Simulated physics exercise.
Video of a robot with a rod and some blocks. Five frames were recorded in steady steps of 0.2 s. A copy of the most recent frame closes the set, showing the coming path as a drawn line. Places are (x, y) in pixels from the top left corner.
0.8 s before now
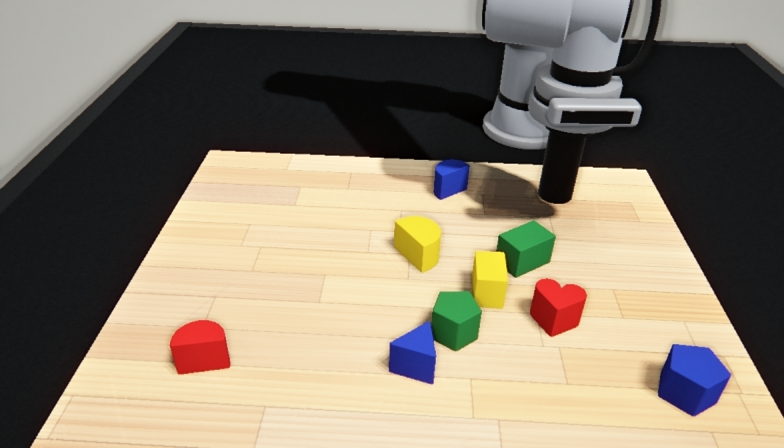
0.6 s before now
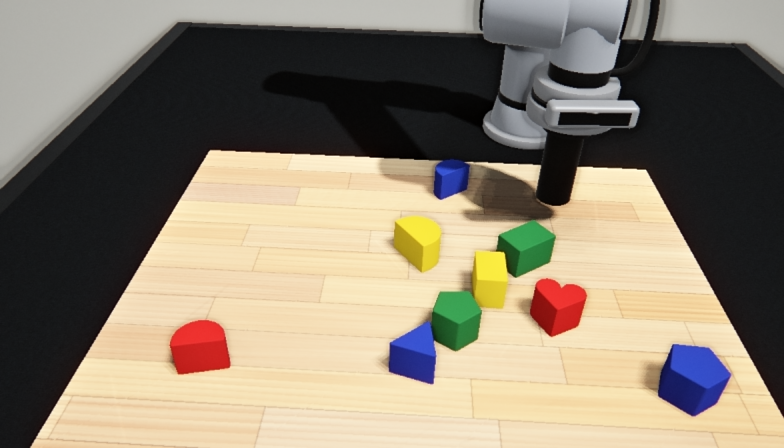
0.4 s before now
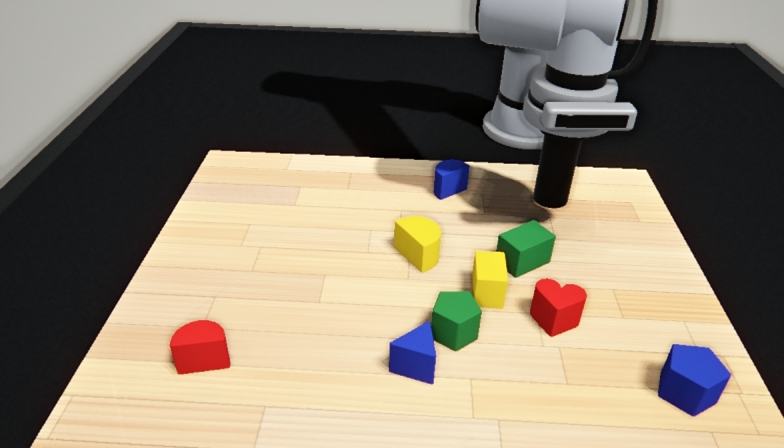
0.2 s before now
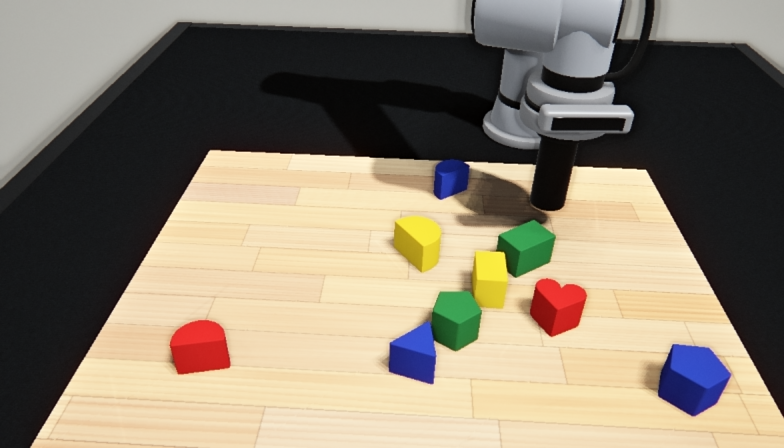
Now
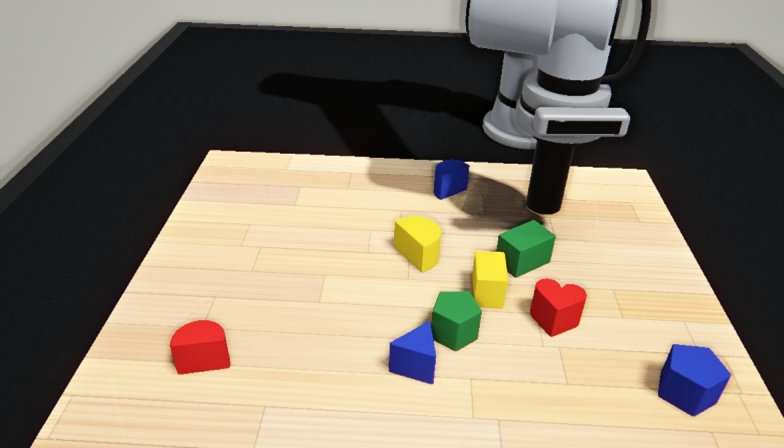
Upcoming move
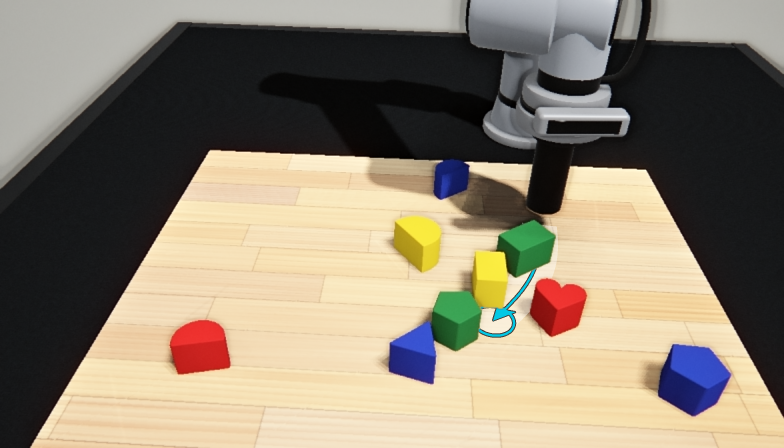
A robot arm's black rod shifts slightly down and to the left above a light wooden board, nearing a green block, while the scattered red, yellow, green and blue blocks all stay still.
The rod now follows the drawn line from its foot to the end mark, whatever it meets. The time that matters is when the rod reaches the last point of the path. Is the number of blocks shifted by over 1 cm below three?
No, that is not what happens.
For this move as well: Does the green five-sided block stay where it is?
In short: No.
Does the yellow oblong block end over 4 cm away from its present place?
Answer: Yes.
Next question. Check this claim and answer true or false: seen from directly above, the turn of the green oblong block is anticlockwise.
It is false.
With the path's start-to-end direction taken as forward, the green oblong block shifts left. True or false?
This is false.
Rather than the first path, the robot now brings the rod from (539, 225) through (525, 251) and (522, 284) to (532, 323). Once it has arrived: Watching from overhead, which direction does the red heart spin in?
From above, counter-clockwise.
The line goes from (539, 225) over (538, 256) and (523, 288) to (493, 320).
On the path given first. One third of the way, rod at (542, 236); yellow oblong block at (485, 268), turned 15° anticlockwise; green oblong block at (519, 252), turned 10° clockwise.
Two thirds of the way, rod at (527, 268); yellow oblong block at (447, 275); green oblong block at (490, 279), turned 40° clockwise.
At the end, rod at (497, 299); blue triangle at (409, 352), turned 20° anticlockwise; green five-sided block at (430, 319), turned 15° anticlockwise; yellow oblong block at (425, 270), turned 45° clockwise; green oblong block at (454, 295), turned 90° clockwise.
